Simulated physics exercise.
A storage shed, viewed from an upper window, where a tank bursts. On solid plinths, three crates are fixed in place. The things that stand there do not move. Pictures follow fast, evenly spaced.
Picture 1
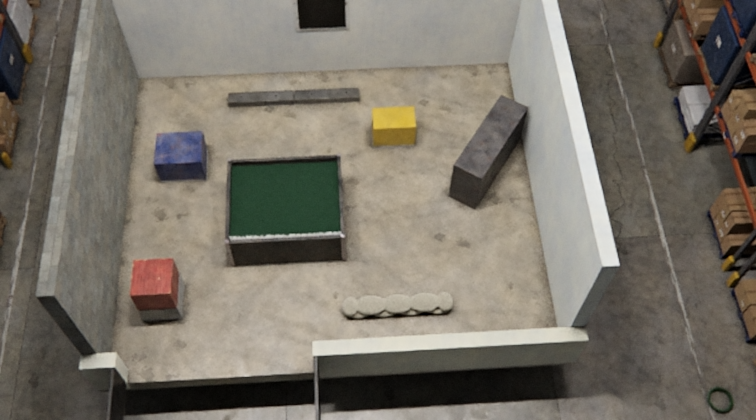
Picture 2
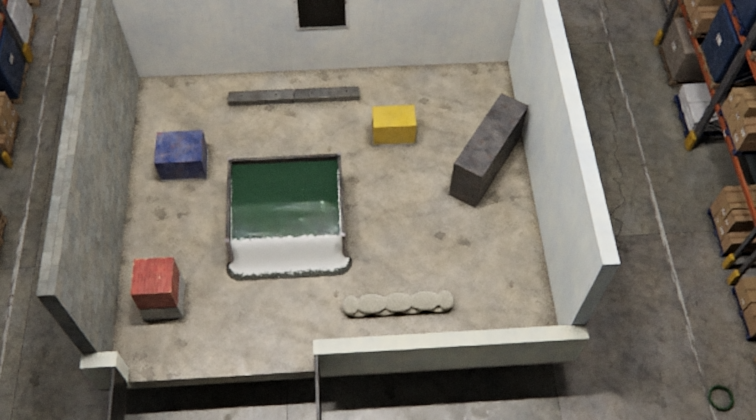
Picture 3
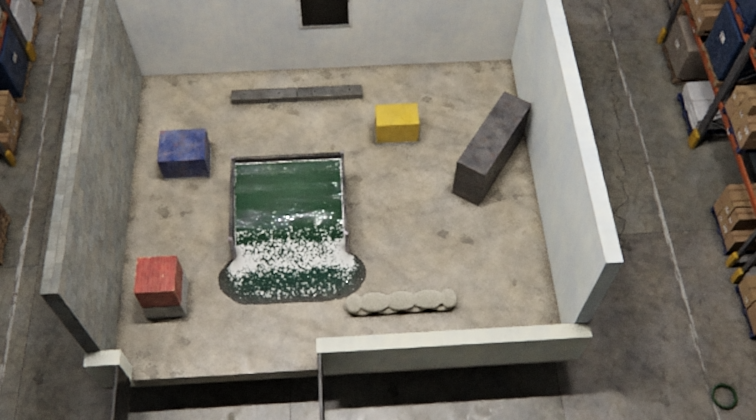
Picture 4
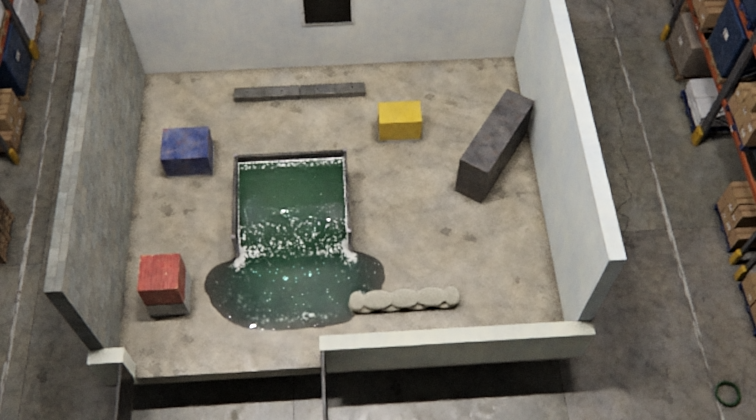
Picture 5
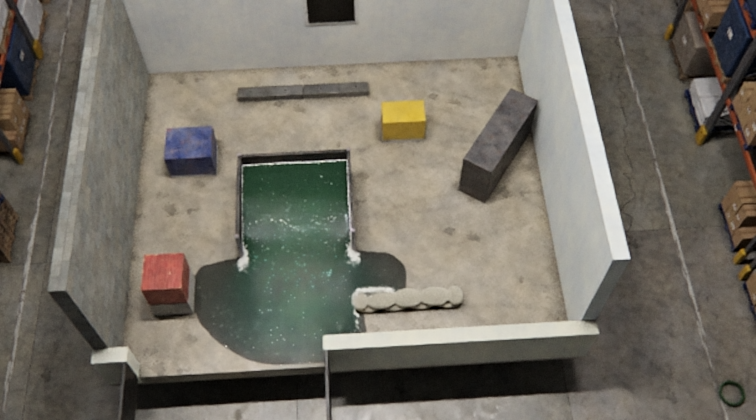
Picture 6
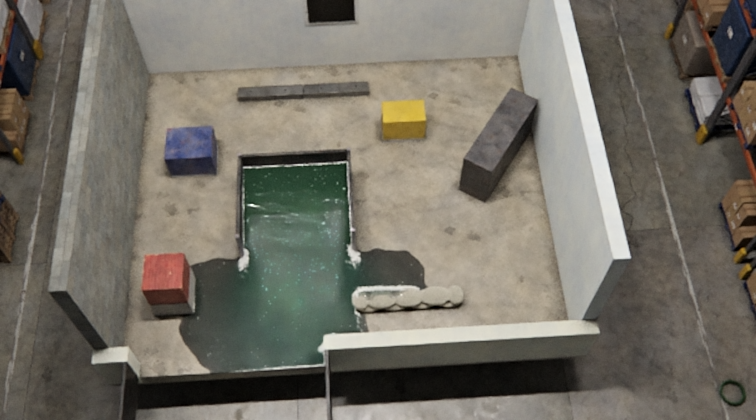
Green water pours from the tank's near side and spreads across the floor around the pale barrier.
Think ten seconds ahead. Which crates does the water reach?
The yellow crate ends up dry; the blue crate ends up dry; the red crate ends up dry.
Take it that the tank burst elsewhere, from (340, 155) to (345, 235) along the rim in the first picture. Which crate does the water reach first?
That would be the yellow crate.
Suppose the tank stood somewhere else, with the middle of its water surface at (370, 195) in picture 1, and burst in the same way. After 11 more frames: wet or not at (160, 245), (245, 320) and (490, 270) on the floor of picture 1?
First unwetted; next drenched; last drenched.
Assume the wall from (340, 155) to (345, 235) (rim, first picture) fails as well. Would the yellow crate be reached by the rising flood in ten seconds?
Note: Yellow crate gets reached.
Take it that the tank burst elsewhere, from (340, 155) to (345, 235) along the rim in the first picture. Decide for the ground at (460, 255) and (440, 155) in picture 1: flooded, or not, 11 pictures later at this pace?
Taking them in turn: Underwater, then underwater.
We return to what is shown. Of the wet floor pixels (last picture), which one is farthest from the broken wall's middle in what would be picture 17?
I reckon the front has reached (564, 337) by then.
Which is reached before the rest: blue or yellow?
The yellow crate.
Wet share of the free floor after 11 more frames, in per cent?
That works out to some 30 in a hundred.
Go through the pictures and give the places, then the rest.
In the first picture, still water in the water tank at (285, 200).
In the second picture, water pours out at (288, 253) and has run to (230, 266).
In the third picture, water pours out at (291, 252) and has run to (226, 284).
In the fourth picture, the front is at (374, 296), out from the gap at (295, 250).
In the fifth picture, the front is at a hidden place, out from the gap at (298, 250).
In the sixth picture, water pours out at (299, 250) and has run to a hidden place.
A moment on, water covers 20 % of the floor; the yellow crate not reached, the blue crate not reached, the red crate water round its plinth.
Next, water covers 30 % of the floor; the yellow crate not reached, the blue crate not reached, the red crate water round its plinth.
Then, water covers 35 % of the floor; the yellow crate not reached, the blue crate not reached, the red crate water round its plinth.
Later, water covers 40 % of the floor; the yellow crate not reached, the blue crate not reached, the red crate water round its plinth.
In the end, water covers 50 % of the floor; the yellow crate stayed above the water, the blue crate stayed above the water, the red crate stayed above the water.
